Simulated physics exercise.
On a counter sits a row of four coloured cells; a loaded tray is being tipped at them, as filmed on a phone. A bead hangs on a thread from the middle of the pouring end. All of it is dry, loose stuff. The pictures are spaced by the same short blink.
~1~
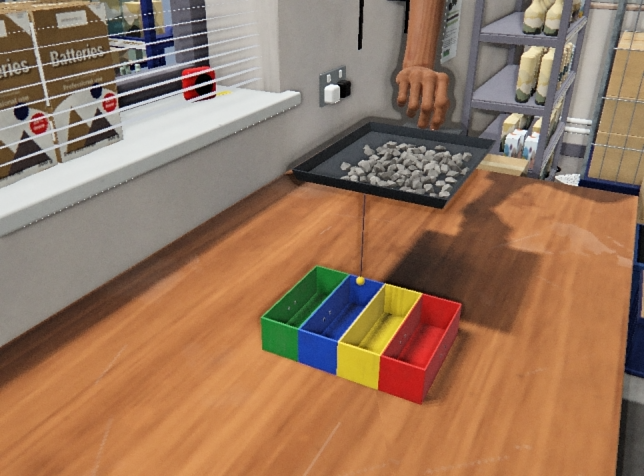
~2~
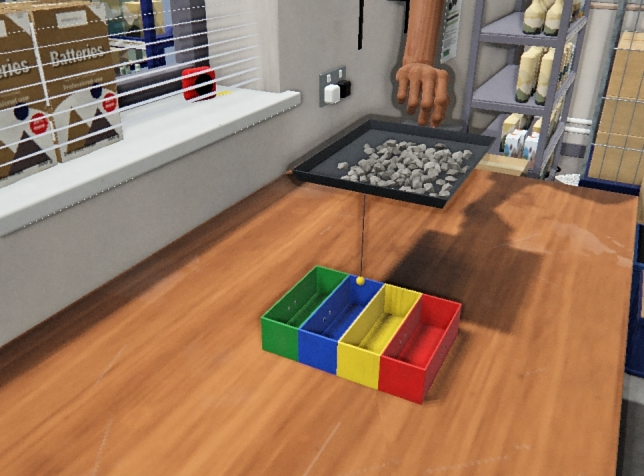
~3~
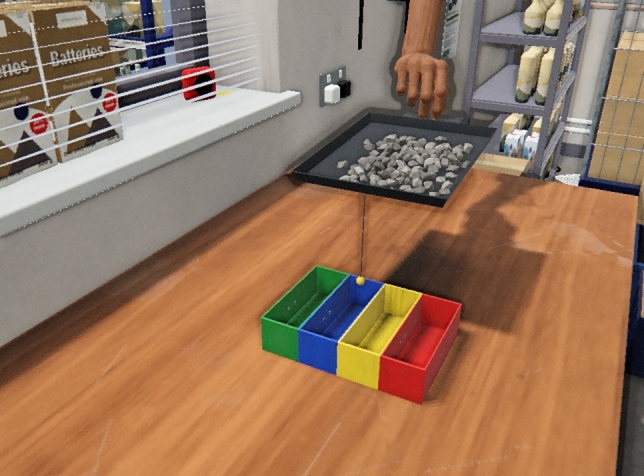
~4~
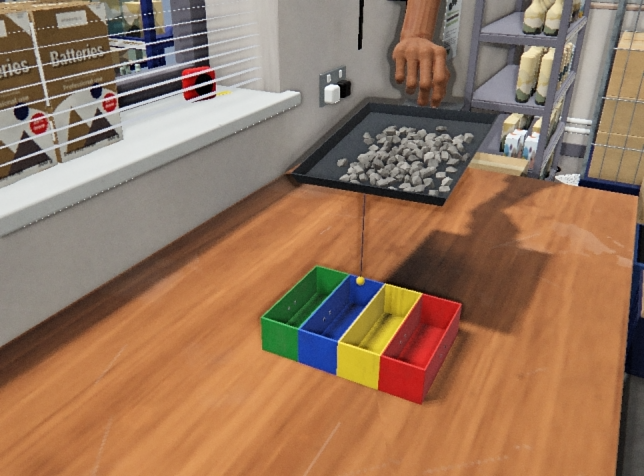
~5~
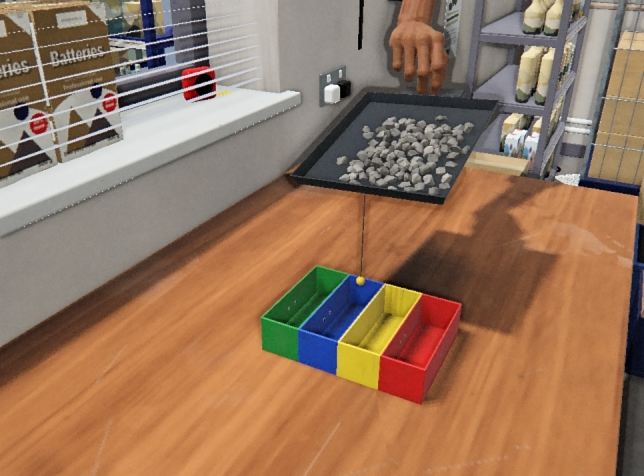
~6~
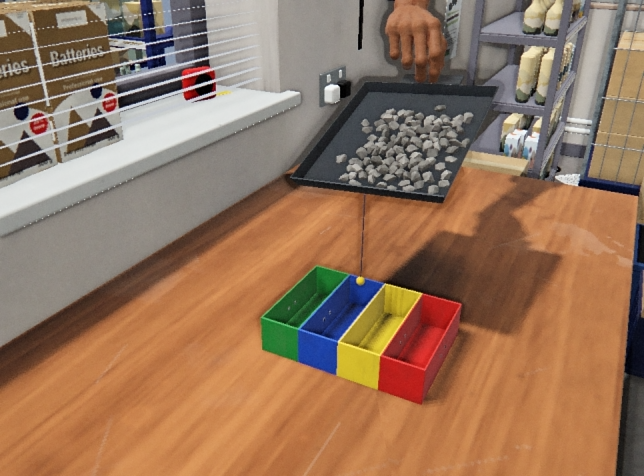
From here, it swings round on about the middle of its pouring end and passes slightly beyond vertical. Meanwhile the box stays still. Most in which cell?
Green cell.
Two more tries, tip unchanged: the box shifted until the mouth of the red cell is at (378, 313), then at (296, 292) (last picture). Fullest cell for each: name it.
Blue, then the cell in red.
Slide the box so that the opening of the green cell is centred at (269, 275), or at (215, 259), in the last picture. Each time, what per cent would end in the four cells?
Roughly 100 % and then 60 %.
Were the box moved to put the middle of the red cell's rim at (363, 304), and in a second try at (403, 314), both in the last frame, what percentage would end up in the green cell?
10 and 30 %.
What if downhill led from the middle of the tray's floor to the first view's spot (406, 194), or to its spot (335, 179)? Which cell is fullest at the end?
So the first one goes to the cell in red and the second to the green one.
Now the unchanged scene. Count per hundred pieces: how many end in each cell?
Result, per cent by cell: Green 40; blue 20; yellow 10; red 0.
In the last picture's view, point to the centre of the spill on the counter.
At about (251, 310).
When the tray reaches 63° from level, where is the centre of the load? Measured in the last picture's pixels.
Roughly (345, 179).
Soon, tray tipped steeply; most on the tray; about a quarter falling or outside the box.
A while on, tray tipped past a quarter turn; about a third in the green cell; about a quarter in the blue cell; a small part in the yellow cell; about a third falling or outside the box.
Towards the end, tray tipped past a quarter turn; about a third in the green cell; about a quarter in the blue cell; a small part in the yellow cell; about a quarter falling or outside the box.
Finally, tray tipped past a quarter turn; about a third in the green cell; about a quarter in the blue cell; a small part in the yellow cell; none in the red cell; about a quarter outside the box.
